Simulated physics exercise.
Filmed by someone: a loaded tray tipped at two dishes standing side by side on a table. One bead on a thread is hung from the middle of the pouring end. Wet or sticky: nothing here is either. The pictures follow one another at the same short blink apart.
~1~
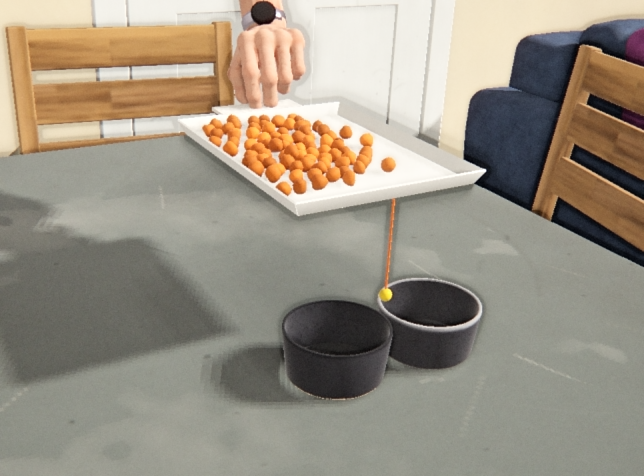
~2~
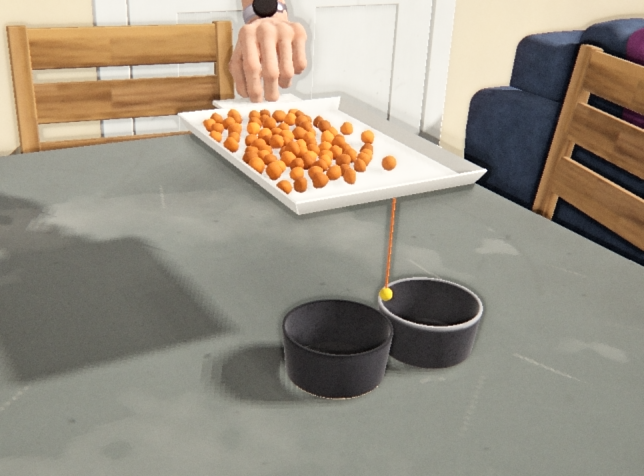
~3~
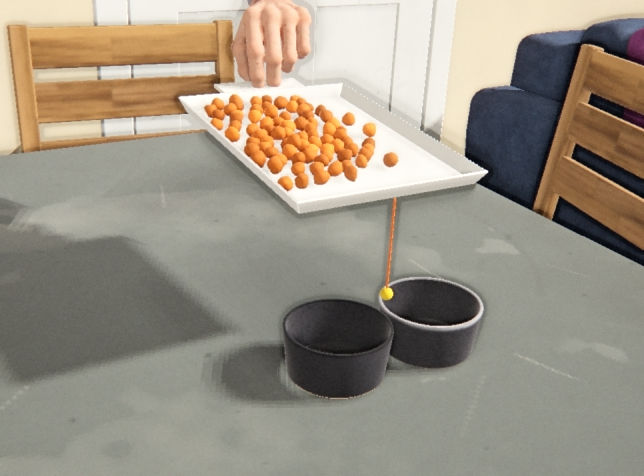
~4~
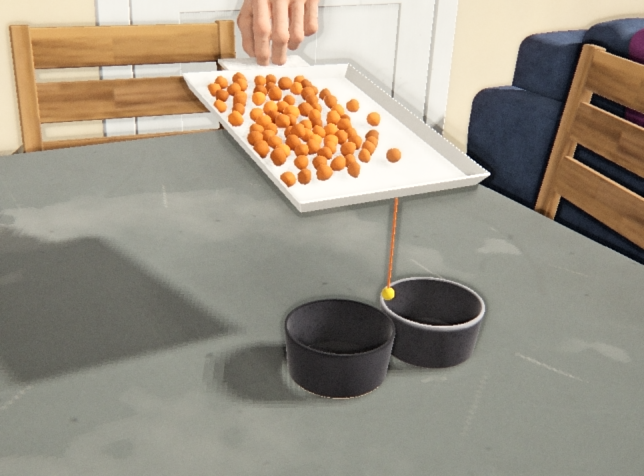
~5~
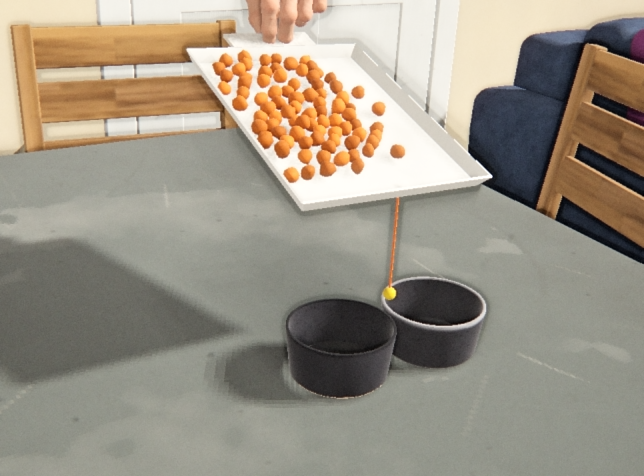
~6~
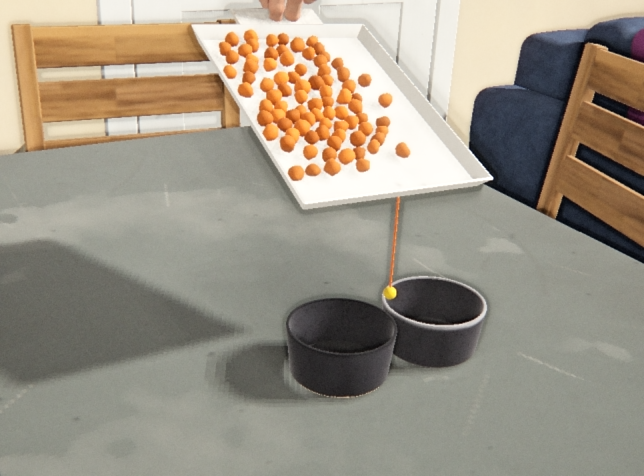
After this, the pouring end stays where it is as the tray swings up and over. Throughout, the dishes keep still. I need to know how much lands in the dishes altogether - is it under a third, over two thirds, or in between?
Between the two of them they take in a share smaller than a third.
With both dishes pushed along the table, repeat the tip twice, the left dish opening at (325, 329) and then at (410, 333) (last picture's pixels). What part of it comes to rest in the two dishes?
20 and 70 %.
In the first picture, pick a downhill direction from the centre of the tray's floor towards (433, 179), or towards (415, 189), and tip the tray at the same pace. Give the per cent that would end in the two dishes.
I'd expect around 40 in a hundred first and around 20 in a hundred second.
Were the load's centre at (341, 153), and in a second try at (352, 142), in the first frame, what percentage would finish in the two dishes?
First some 30, then 20 per cent.
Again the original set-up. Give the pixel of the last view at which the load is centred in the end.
About pixel (481, 395).
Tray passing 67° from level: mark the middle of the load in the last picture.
The middle of the pieces sits at roughly (427, 206).
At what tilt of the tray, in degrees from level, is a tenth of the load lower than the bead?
About 70° of tilt.
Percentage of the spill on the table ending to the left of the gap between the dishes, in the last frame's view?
That's roughly 10 per cent of the pieces.
Shortly afterwards, tray tipped steeply; near half on the tray; only a few in the right dish; a little outside both; near half in the air.
Next, tray tipped past a quarter turn; a little in the left dish; a little in the right dish; the bulk outside both; a little in the air.
Some moments later, tray tipped past a quarter turn; only a few in the left dish; a little in the right dish; the bulk outside both.
In the end, tray tipped past a quarter turn; only a few in the left dish; a little in the right dish; the bulk outside both.
